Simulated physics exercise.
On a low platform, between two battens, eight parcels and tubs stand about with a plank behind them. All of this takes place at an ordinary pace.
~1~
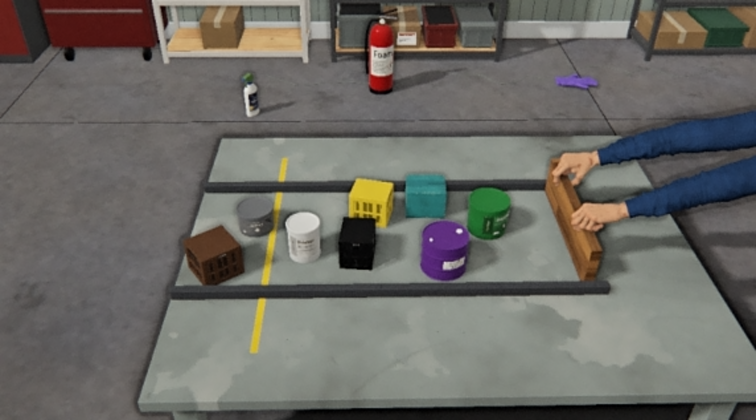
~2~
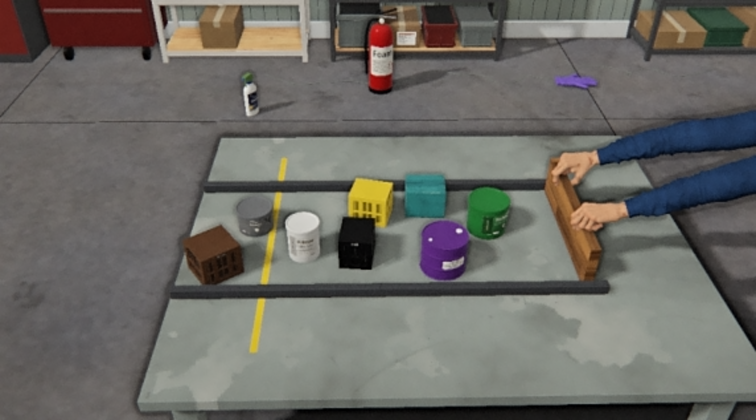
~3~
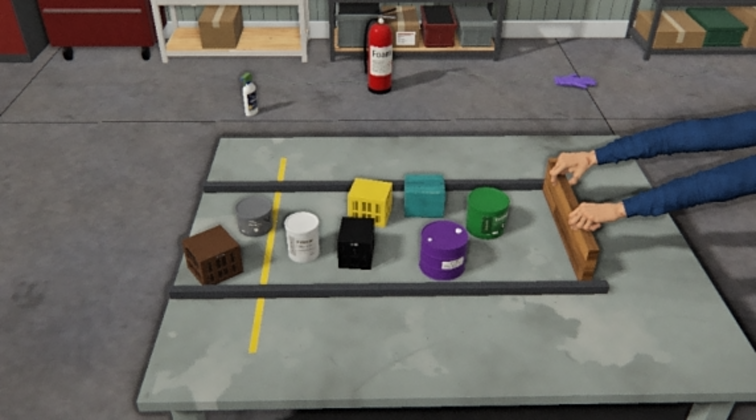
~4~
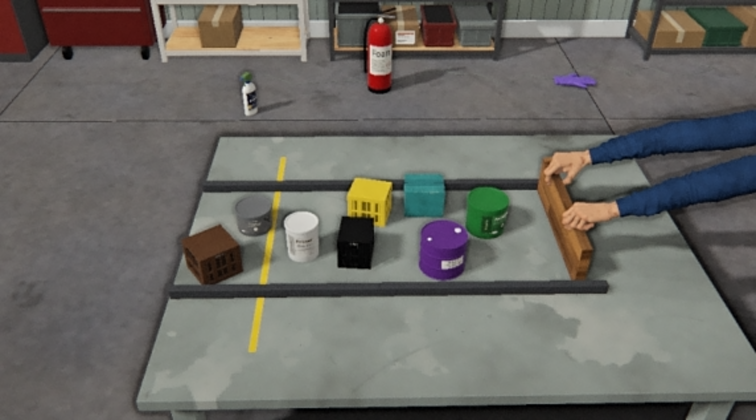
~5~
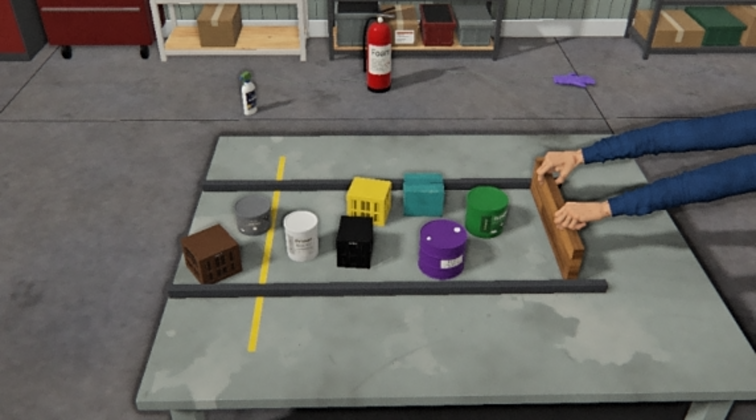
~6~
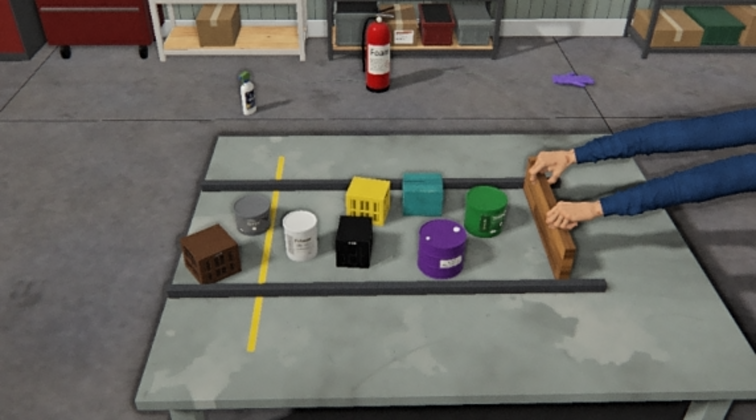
In this clip, two hands slide a wooden plank a short way left across a grey table between two dark battens, while the eight crates, boxes, pails and canisters in front of it, some near a yellow line, stay in place.
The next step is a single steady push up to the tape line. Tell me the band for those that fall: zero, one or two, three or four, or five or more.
You'd find the ones that came down come in at a one or two here.
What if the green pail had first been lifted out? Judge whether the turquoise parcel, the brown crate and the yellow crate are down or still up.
Turquoise parcel stays put; brown crate stays put; yellow crate stays put.
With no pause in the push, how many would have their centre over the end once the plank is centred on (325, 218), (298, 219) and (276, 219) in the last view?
Respectively 0, 0 and 1.
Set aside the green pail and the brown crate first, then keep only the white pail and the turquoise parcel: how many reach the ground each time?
Taking the two tries in turn, it comes to 1 and 0.
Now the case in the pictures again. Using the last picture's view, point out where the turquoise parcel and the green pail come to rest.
In the last picture the turquoise parcel sits at (254, 194) while the green pail sits at (249, 215).
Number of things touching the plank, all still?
Contact count: 3.
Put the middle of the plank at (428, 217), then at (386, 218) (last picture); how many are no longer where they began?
4 at one spot and 6 at the other.
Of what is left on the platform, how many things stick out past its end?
It totals 2.
A little later, none off yet; brown crate at rest near (211, 255); grey pail at rest near (253, 215); white pail at rest near (301, 237).
Next, none off yet; brown crate at rest near (211, 255); grey pail at rest near (253, 215); white pail shifted about its own width near (274, 231).
When it is over, the number that fall off is one or two; down, grey pail.
